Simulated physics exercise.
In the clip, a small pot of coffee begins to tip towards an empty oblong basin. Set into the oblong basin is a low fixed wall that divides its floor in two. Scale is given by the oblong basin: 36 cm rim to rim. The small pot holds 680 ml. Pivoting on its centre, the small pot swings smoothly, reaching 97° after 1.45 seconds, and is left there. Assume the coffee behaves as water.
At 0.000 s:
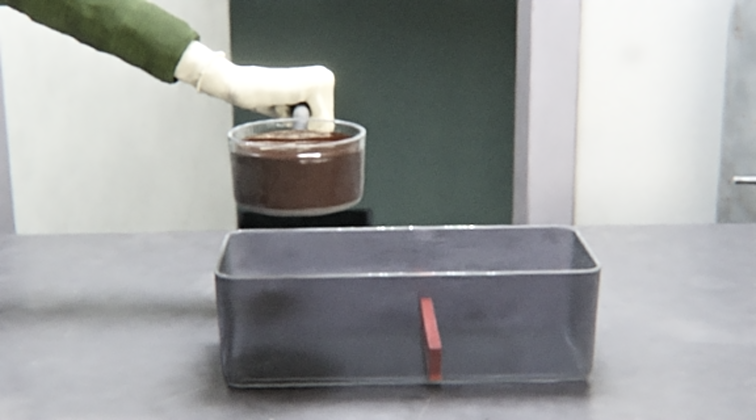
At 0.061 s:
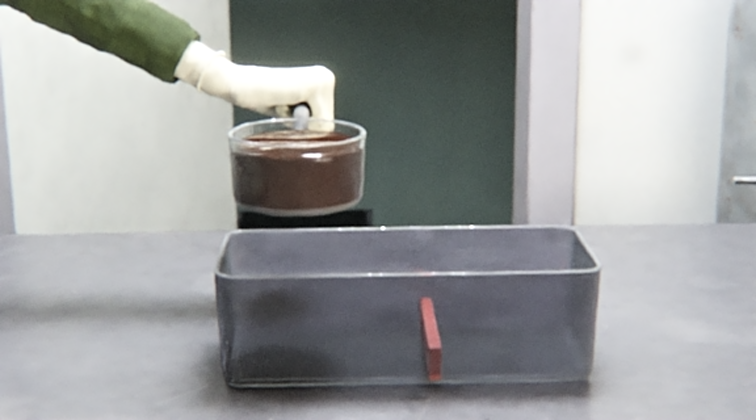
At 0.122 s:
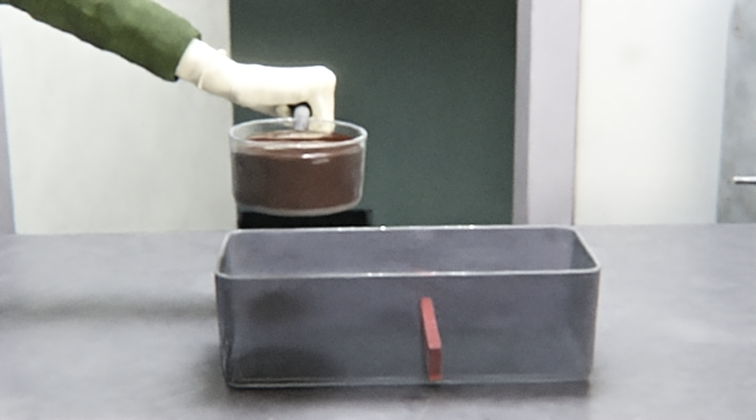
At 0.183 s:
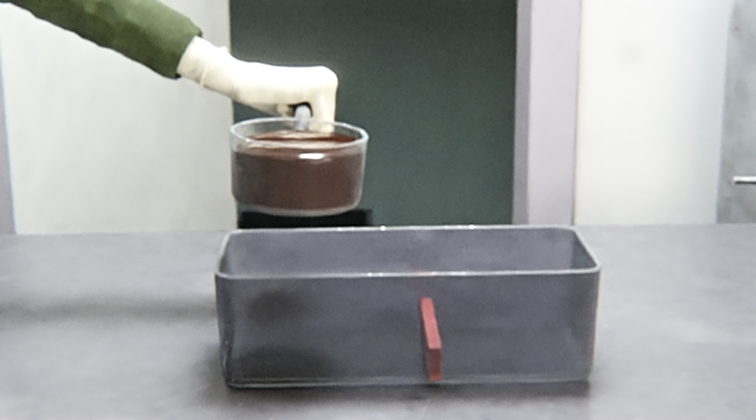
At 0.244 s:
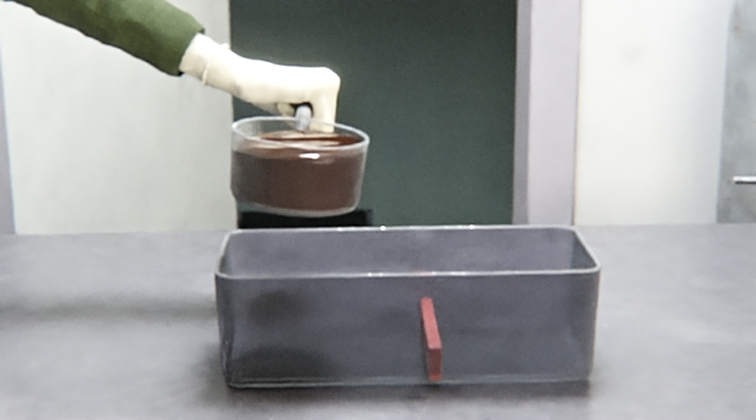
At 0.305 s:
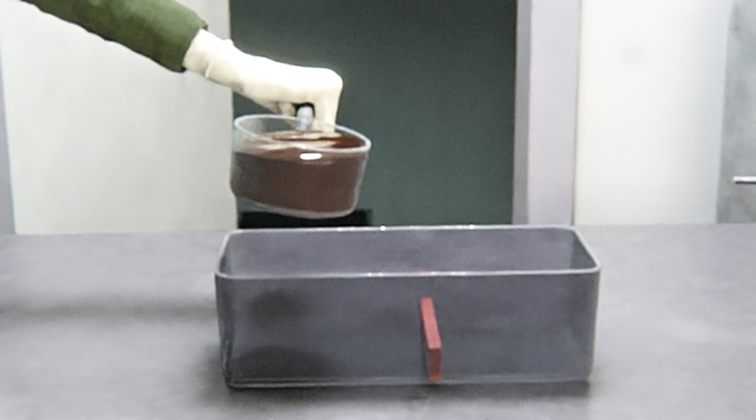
In a plain room with pale walls and a dark green panel behind, a grey tabletop is seen from the front and slightly above by a still camera. An arm in a green sleeve and cream glove reaches from the left, holding a clear pot of dark brown coffee above an empty, clear oblong basin with a small red upright piece inside. The pot hangs level at first, then the gloved hand slowly tilts it slightly, its right side dipping.
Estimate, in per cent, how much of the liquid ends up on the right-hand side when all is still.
47 %.
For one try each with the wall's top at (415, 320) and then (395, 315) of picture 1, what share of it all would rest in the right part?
I'd say 60 percent on the first go, 80 percent on the next.
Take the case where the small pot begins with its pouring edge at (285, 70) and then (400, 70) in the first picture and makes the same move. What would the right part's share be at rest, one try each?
Roughly 10 per cent the first time and 85 per cent the second.
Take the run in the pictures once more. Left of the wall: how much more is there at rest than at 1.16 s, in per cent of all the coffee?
Near 18 percent, give or take.
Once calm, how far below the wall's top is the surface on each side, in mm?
Left about 22 mm, right about 20 mm.
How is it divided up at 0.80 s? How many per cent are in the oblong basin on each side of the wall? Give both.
About 10 left, 10 right.
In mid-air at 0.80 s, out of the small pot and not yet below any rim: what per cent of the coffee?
20 %.
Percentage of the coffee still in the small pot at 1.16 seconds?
About 14 percent.
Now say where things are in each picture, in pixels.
The first frame shows tilt 0°; pouring edge (364, 133); surface from (233, 143) to (361, 141); the oblong basin's rim runs from (222, 255) to (587, 249); the wall's top is at (430, 323).
The second frame shows tilt 0°; pouring edge (364, 134); surface from (233, 142) to (361, 141).
The third frame shows tilt 2°; pouring edge (365, 135); surface from (234, 143) to (362, 141).
The fourth frame shows tilt 4°; pouring edge (366, 138); surface from (234, 142) to (363, 142).
The fifth frame shows tilt 7°; pouring edge (367, 141); surface from (235, 143) to (364, 142).
The sixth frame shows tilt 10°; pouring edge (368, 145); surface from (236, 144) to (366, 144).
By 0.80 s the tilt is 56° and 60 per cent is still to pour, 9 is left of the wall and 10 right of it.
By 1.16 s the tilt is 88° and 14 per cent is still to pour, 34 is left of the wall and 46 right of it.
By 1.54 s the tilt is 97° and 1 per cent is still to pour, 51 is left of the wall and 47 right of it.
By 1.95 s the tilt is 97° and 0 per cent is still to pour, 53 is left of the wall and 47 right of it.
At rest 53 per cent lies left of the wall, 47 right of it and 0 outside.
